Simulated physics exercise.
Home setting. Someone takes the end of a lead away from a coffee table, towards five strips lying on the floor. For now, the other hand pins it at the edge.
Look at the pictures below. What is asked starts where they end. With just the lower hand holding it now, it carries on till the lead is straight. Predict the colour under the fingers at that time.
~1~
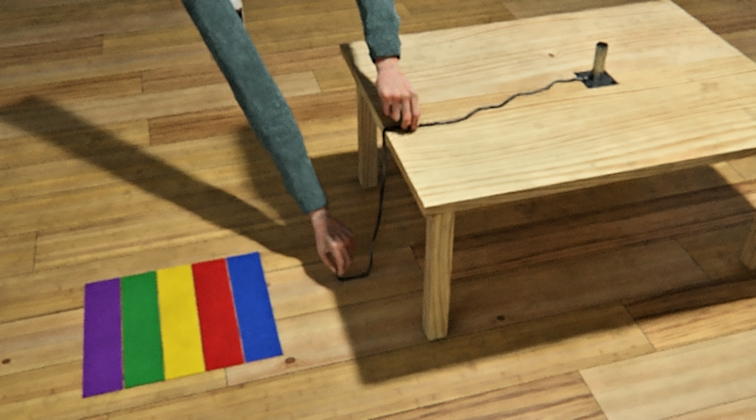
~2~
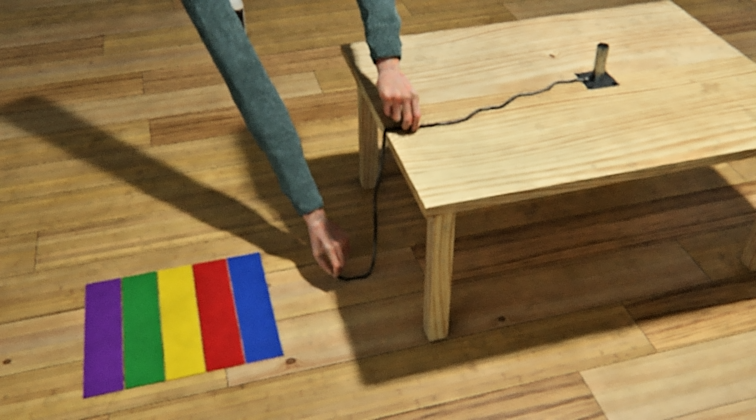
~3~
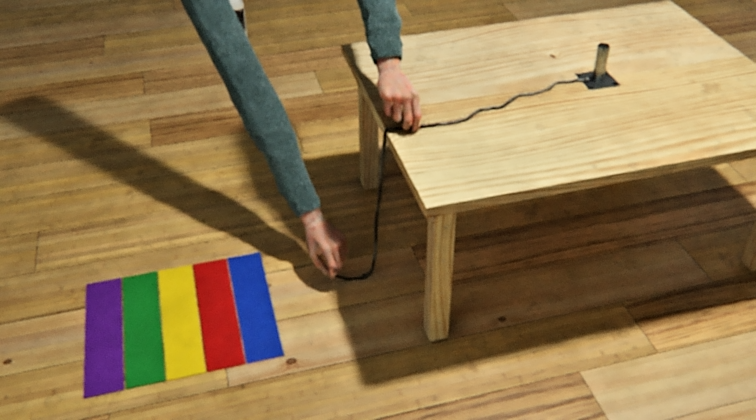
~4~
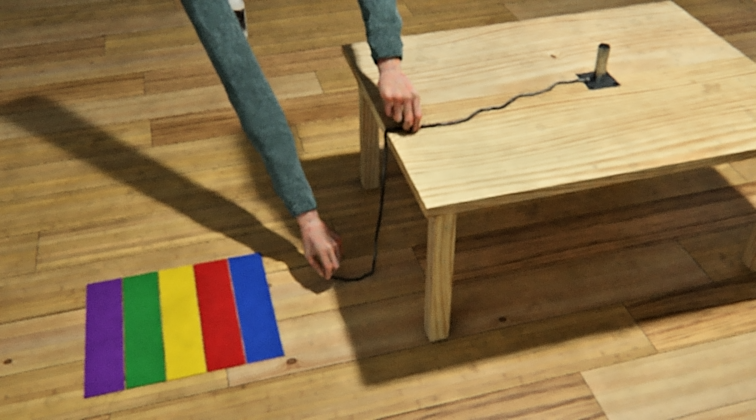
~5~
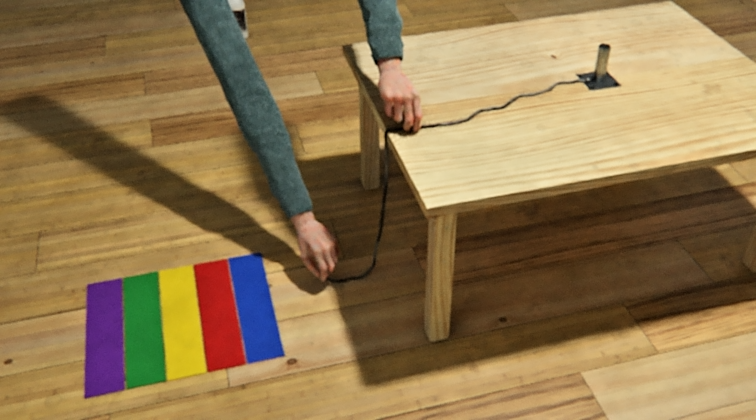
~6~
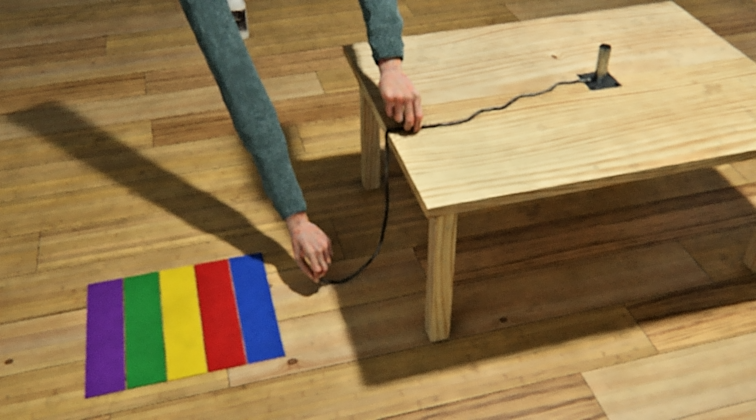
The red one.
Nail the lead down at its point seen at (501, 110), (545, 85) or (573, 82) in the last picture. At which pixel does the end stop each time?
Respectively (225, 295), (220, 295) and (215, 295).
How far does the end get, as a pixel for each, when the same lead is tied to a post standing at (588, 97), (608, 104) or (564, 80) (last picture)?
The spots are near (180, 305), (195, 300) and (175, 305).
Soon after, end near (285, 282); short of the strips.
Then, end near (241, 291); over blue.
At full stretch, end near (216, 296); over red. It gets as far as the red strip.
